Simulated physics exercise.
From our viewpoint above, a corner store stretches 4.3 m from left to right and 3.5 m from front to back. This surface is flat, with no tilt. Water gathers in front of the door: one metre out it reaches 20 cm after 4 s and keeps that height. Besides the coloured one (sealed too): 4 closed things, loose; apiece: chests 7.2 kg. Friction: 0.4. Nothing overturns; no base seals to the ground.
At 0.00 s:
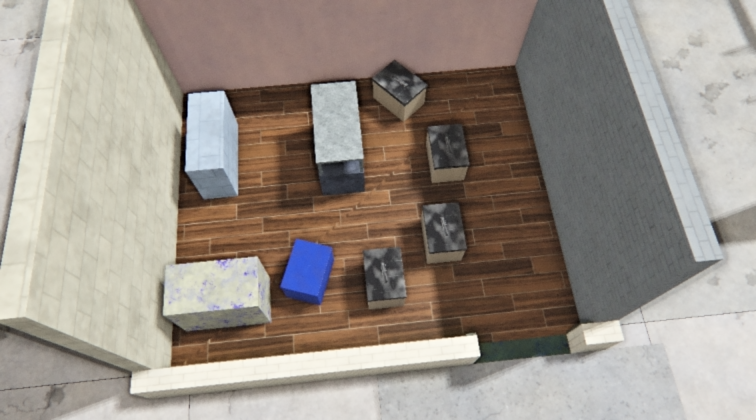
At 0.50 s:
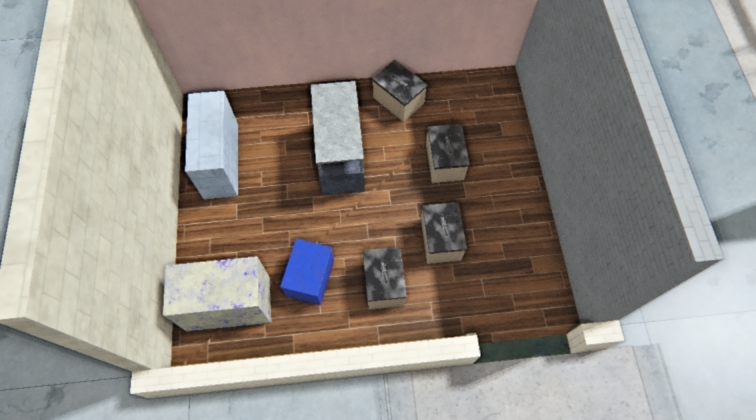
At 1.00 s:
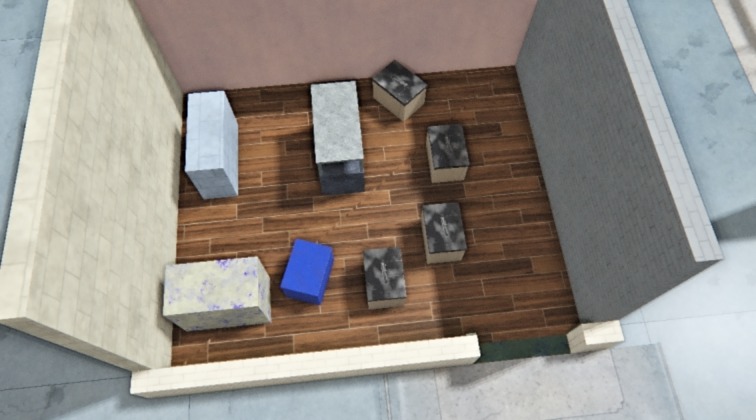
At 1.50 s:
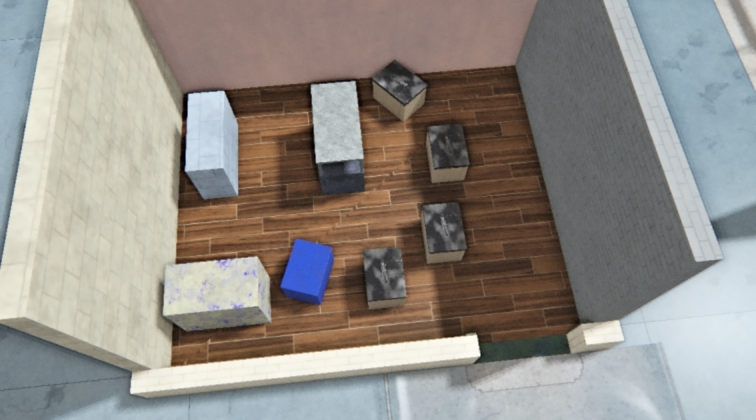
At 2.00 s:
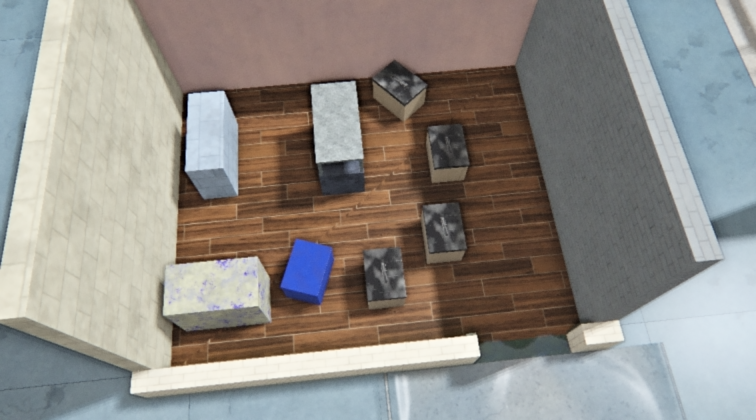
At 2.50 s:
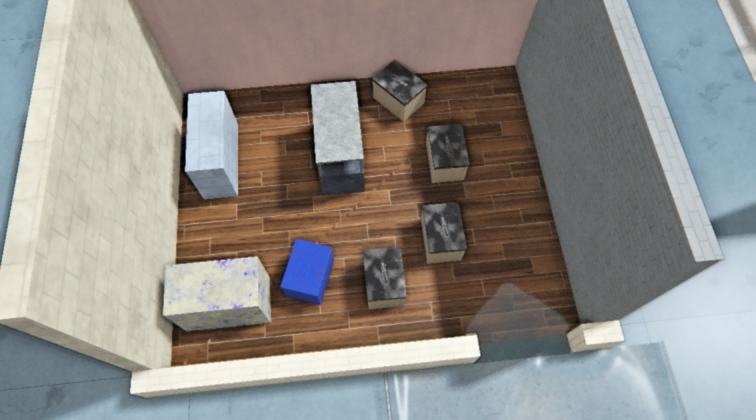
A small store with a dark wood floor, a pink back wall, a cream left wall and a grey right wall is seen from above by a still camera. A pale blue block, a grey-topped counter, a speckled cream block, a blue box and four dark-topped boxes stand about inside. Clear water spreads over the pavement outside, then slides through the front doorway onto the floor, while everything inside stays put.
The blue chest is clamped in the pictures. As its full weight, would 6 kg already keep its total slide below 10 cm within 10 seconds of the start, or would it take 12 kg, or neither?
The lighter amount suffices.
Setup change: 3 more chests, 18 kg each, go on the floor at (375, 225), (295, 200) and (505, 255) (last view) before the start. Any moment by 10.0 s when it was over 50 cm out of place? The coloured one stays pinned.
Spot one stays inside, spot two stays inside, spot three crosses the limit.
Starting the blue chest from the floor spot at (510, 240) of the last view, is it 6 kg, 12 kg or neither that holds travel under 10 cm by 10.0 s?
It turns out that no load succeeds.
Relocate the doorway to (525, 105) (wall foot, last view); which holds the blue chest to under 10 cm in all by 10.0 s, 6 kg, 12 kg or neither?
Well, then both options come up short.
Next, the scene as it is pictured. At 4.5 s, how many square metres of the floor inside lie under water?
Somewhere about 5.0 m2, give or take.
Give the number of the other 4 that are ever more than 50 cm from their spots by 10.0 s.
Counting them up, I find 3.
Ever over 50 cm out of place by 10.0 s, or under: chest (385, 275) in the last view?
It is short of it.
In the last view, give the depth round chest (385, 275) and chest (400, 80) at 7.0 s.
First about 2 cm, second about 10 cm.
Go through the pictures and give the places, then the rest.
The first frame shows the blue chest at (307, 267) rests on the ground; 0.0 m2 under water; 0 of 5 have shifted.
The second frame shows the blue chest at (307, 267), on the bottom; water covers 0.0 m2; 0 of 5 have shifted.
The third frame shows the blue chest at (307, 267) rests on the ground; water covers 0.0 m2; 0 of 5 have shifted.
The fourth frame shows the blue chest at (307, 267) rests on the ground; water covers 0.0 m2; 0 of 5 have shifted.
The fifth frame shows the blue chest at (307, 267) rests on the ground; 0.0 m2 under water; 0 of 5 have shifted.
The sixth frame shows the blue chest at (307, 267), on the bottom; water covers 0.4 m2; 0 of 5 have shifted.
After 3.5 s the blue chest would be 0 cm from its start with 6 kg and 0 cm from its start with 12 kg; 0 cm of water round it then.
After 4.5 s the blue chest would be 0 cm from its start with 6 kg and 0 cm from its start with 12 kg; 0 cm of water round it then.
After 7.0 s the blue chest would be 0 cm from its start with 6 kg and 0 cm from its start with 12 kg; 0 cm of water round it then.
After 10.0 s the blue chest would be 1 cm from its start with 6 kg and 0 cm from its start with 12 kg; 2 cm of water round it then.
